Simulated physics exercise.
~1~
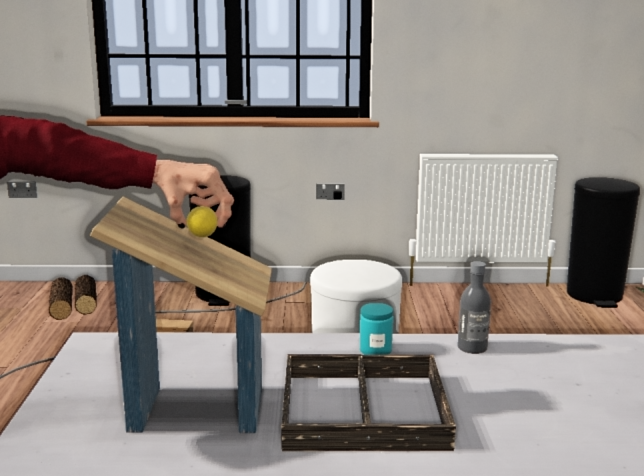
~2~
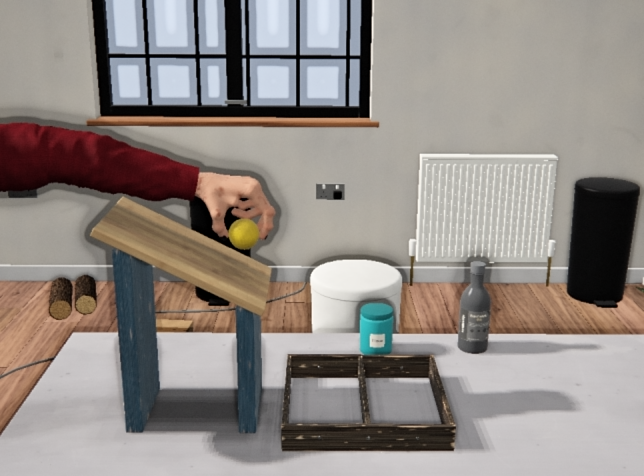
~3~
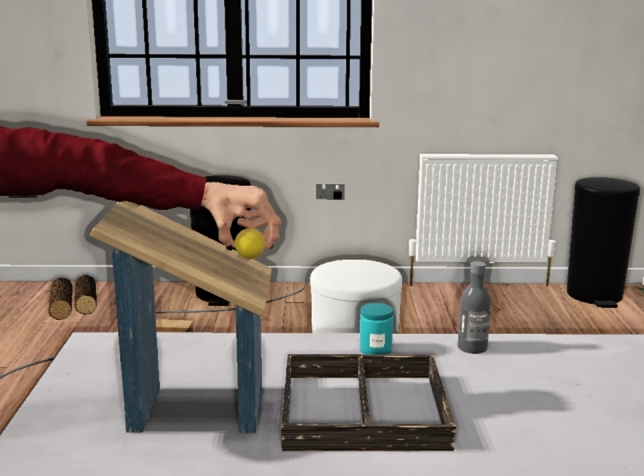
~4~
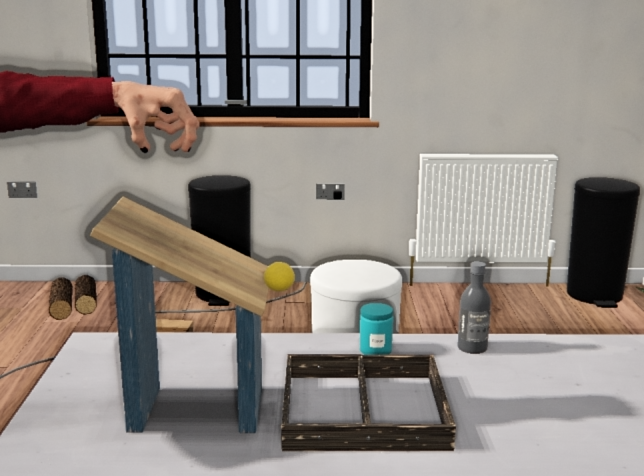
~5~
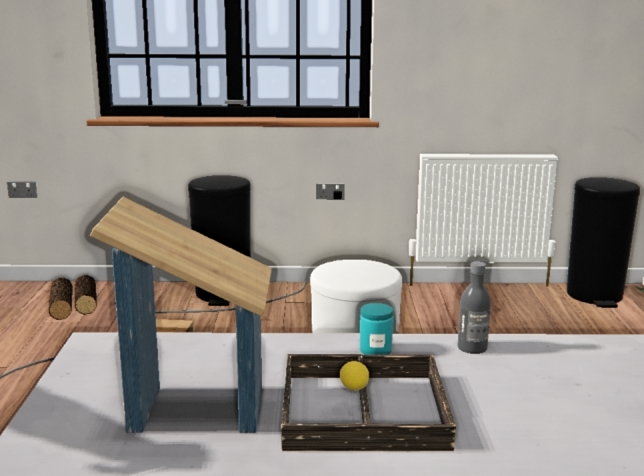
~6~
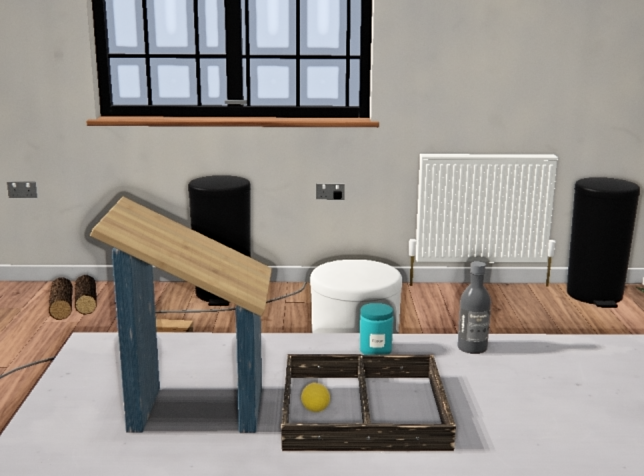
A yellow lemon is held by a hand in a red sleeve above a sloping wooden board on blue legs, seen from the front in a room with a window and a white radiator. To the right on the pale surface sit a dark wooden tray with two bays, a turquoise jar and a grey bottle. The hand carries the lemon down along the slope, then lets go and draws back. The lemon leaves the board's lower end and drops to the tray's middle divider. It then moves back left and ends in the nearer bay, while the jar and bottle stay put.
